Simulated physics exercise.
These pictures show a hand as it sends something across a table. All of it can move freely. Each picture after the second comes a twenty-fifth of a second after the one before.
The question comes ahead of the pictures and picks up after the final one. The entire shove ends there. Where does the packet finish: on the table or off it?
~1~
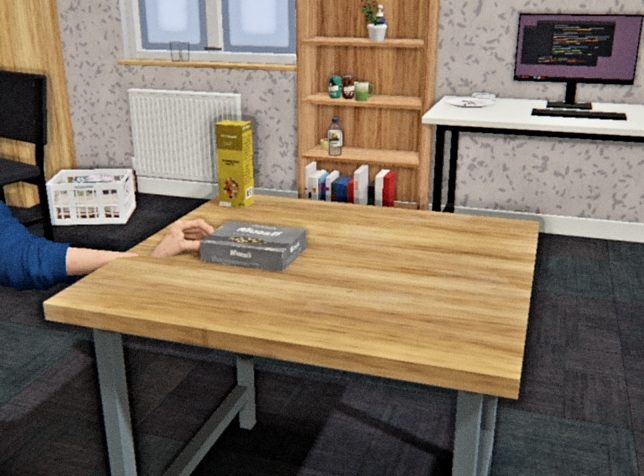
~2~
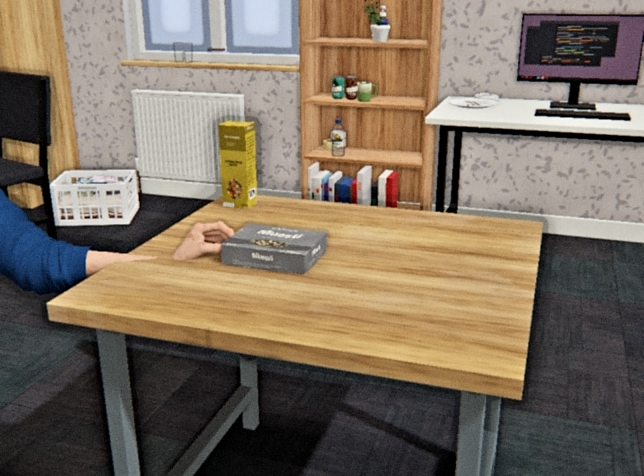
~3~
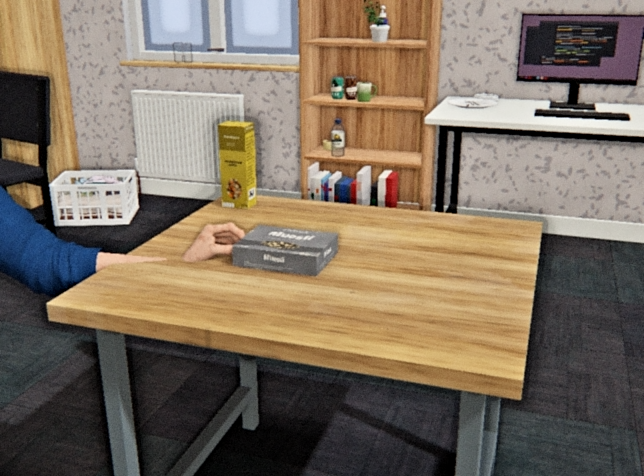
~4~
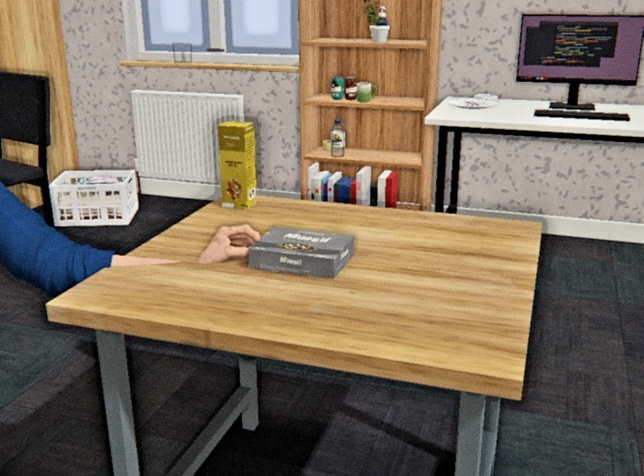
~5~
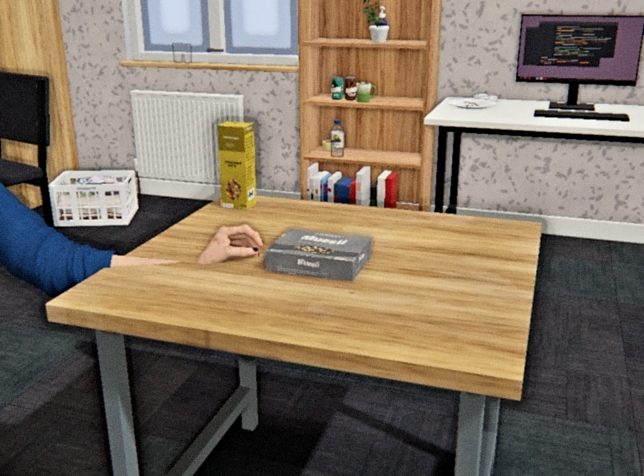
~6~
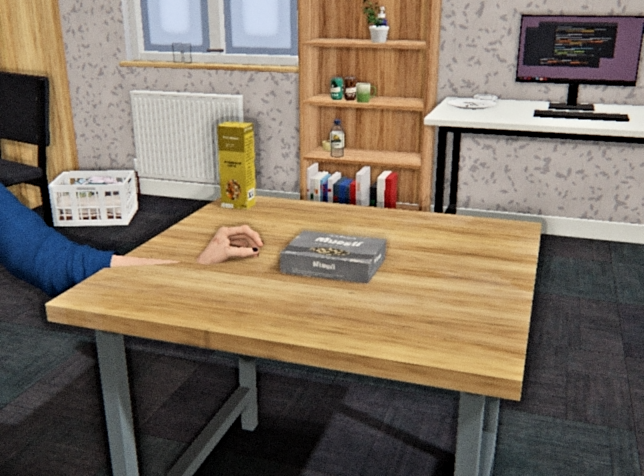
On the table.
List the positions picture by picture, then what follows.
Under the hand; grey packet (254, 245), in the first picture.
Under the hand; grey packet (275, 248), in the second picture.
Under the hand; grey packet (286, 249), in the third picture.
Grey packet (302, 252), in the fourth picture.
Grey packet (320, 254) displaced a little, in the fifth picture.
Grey packet (334, 256) displaced a little, in the sixth picture.
Then, 0.10 s past the last view, grey packet displaced about its own width near (360, 259).
Then, 1.50 s past the last view, grey packet displaced about its own width near (367, 260).
Then, 3.50 s past the last view, grey packet resting near (367, 260).
Then, 5.60 s past the last view, grey packet displaced about its own width near (368, 260).
Finally, moved from the start, grey packet. Final places as the last picture's camera would see them, grey packet near (368, 260).
